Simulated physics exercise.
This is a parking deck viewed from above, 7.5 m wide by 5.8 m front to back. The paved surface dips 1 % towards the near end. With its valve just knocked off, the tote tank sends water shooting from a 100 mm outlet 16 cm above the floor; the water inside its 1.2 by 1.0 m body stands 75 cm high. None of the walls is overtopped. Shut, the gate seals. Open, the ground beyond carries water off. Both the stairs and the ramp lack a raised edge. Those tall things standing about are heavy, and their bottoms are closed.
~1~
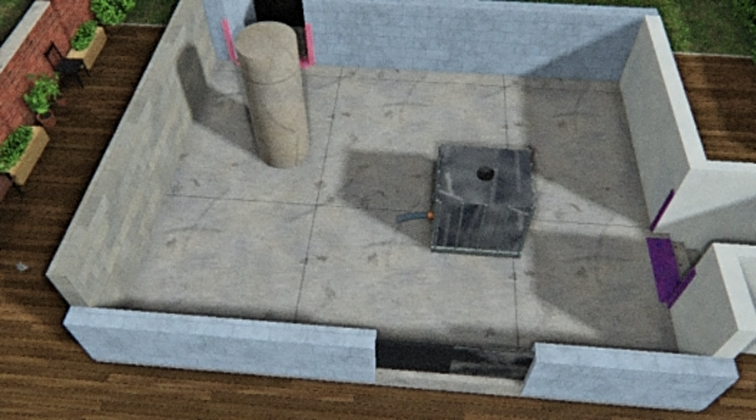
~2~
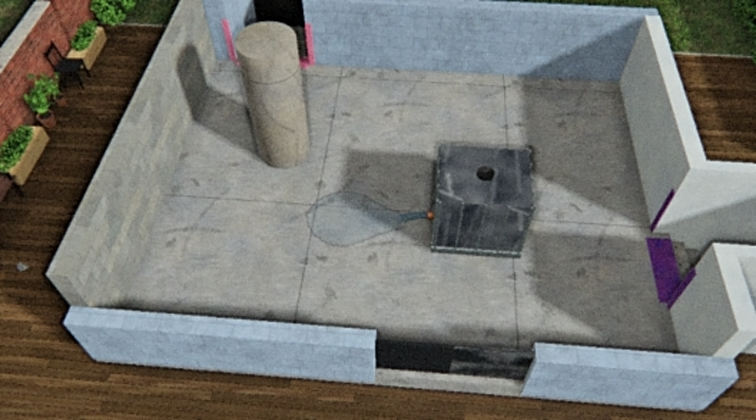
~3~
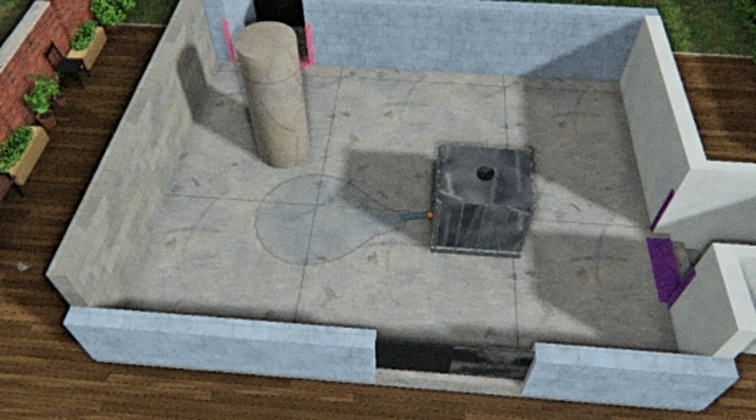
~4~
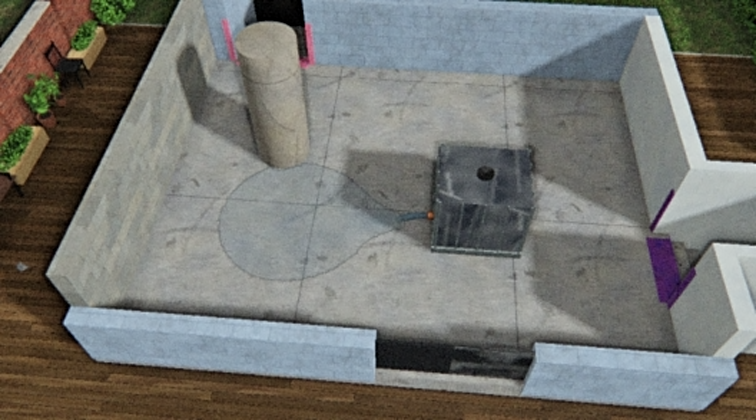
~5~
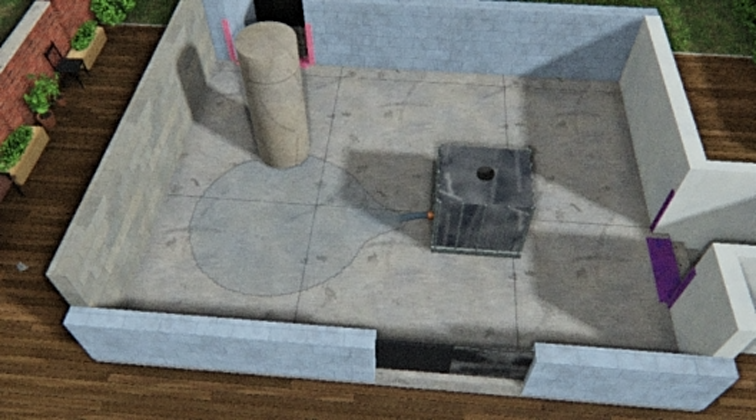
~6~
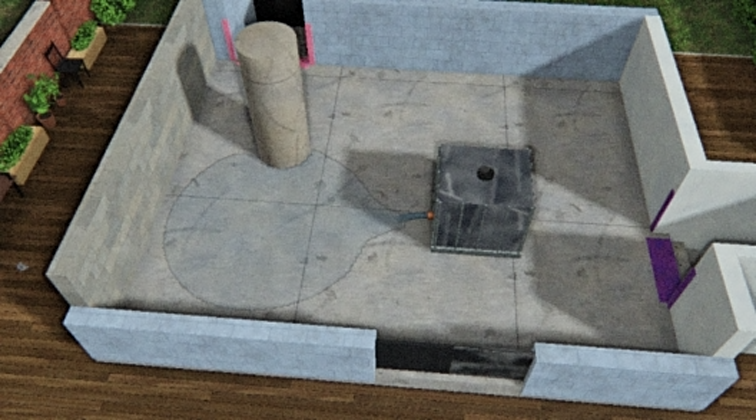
Water jets from a spout on the left side of a dark, box-shaped tank and spreads leftward across the grey paved floor of a walled area, forming a thin, rounded sheet that steadily widens past the base of a round column.
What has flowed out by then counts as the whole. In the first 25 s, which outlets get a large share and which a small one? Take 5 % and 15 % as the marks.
I would say gateway takes less than 5 %; stair shaft (marked purple) takes not even 5 %; ramp down (marked pink) takes not even 5 %.
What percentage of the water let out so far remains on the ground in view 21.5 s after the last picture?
About 100 per cent remains.
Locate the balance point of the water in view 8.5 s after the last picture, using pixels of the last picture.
I'd say somewhere about (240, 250).
Then, 1.5 s after the last picture water covers 20 % of the floor and is deepest (5 cm) near (393, 224); gone so far, the gateway 0 %, the stair shaft (marked purple) 0 %, the ramp down (marked pink) 0 %.
Then, 4.5 s after the last picture water covers 25 % of the floor and is deepest (5 cm) near (393, 224); gone so far, the gateway 0 %, the stair shaft (marked purple) 0 %, the ramp down (marked pink) 0 %.
Then, 8.5 s after the last picture water covers 35 % of the floor and is deepest (5 cm) near (113, 335); gone so far, the gateway 0 %, the stair shaft (marked purple) 0 %, the ramp down (marked pink) 0 %.
Then, 12.5 s after the last picture water covers 40 % of the floor and is deepest (5 cm) near (113, 335); gone so far, the gateway 0 %, the stair shaft (marked purple) 0 %, the ramp down (marked pink) 0 %.
Then, 21.5 s after the last picture water covers 55 % of the floor and is deepest (5 cm) near (113, 335); gone so far, the gateway 0 %, the stair shaft (marked purple) 0 %, the ramp down (marked pink) 0 %.
